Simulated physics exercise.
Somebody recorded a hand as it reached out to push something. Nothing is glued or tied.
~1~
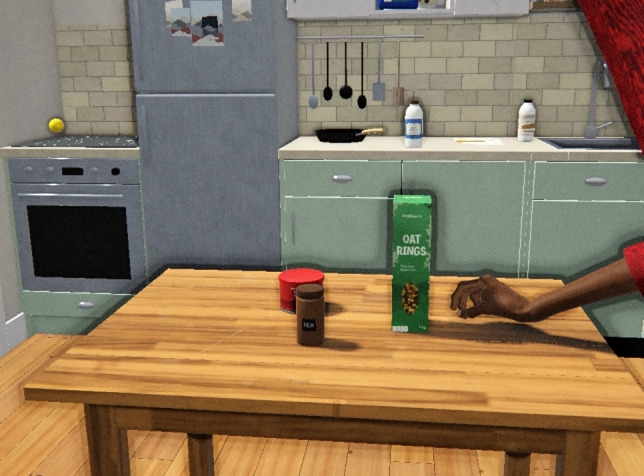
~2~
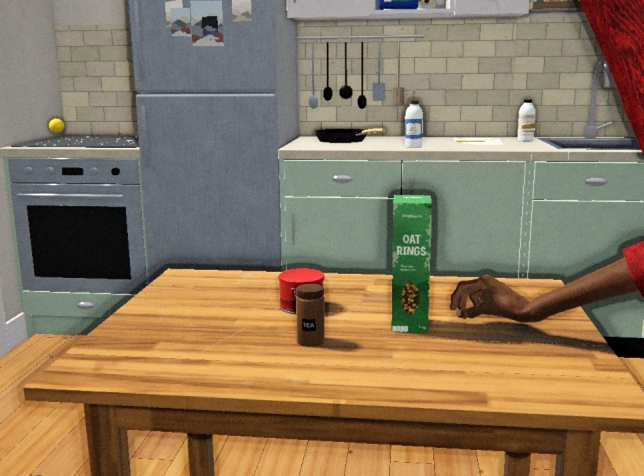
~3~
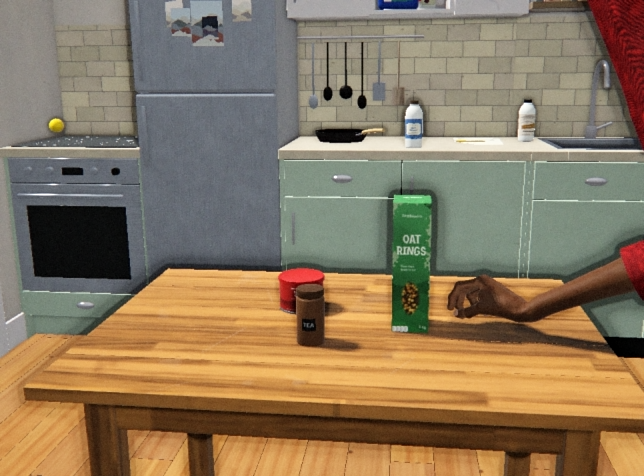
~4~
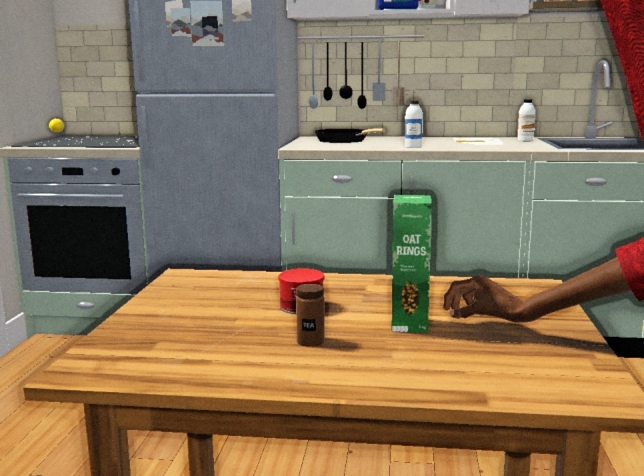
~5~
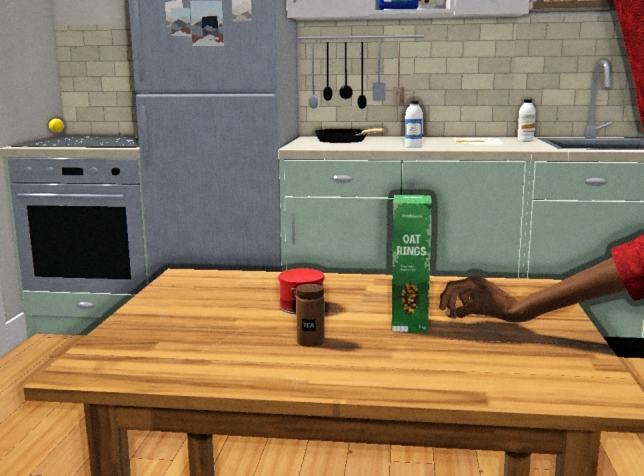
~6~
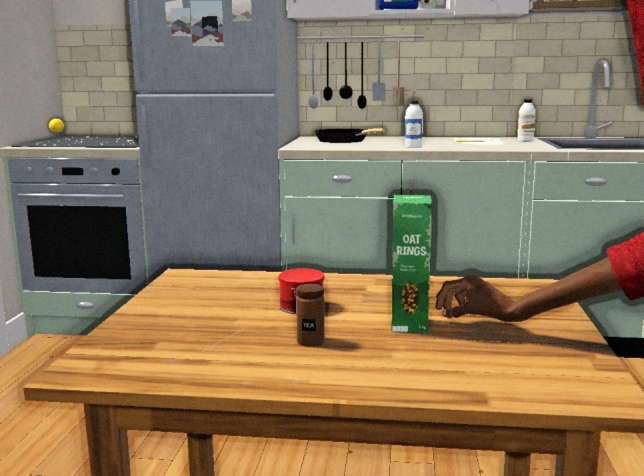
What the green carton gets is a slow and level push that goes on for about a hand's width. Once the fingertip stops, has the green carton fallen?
Holds firm.
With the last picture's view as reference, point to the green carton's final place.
Around (345, 262).
Then, 0.60 s after the last picture, green carton slid a little near (391, 263).
Then, 1.20 s after the last picture, green carton slid about its own width near (362, 262).
At rest, moved from the start, green carton. Seen from the same camera at the end, green carton near (345, 262).
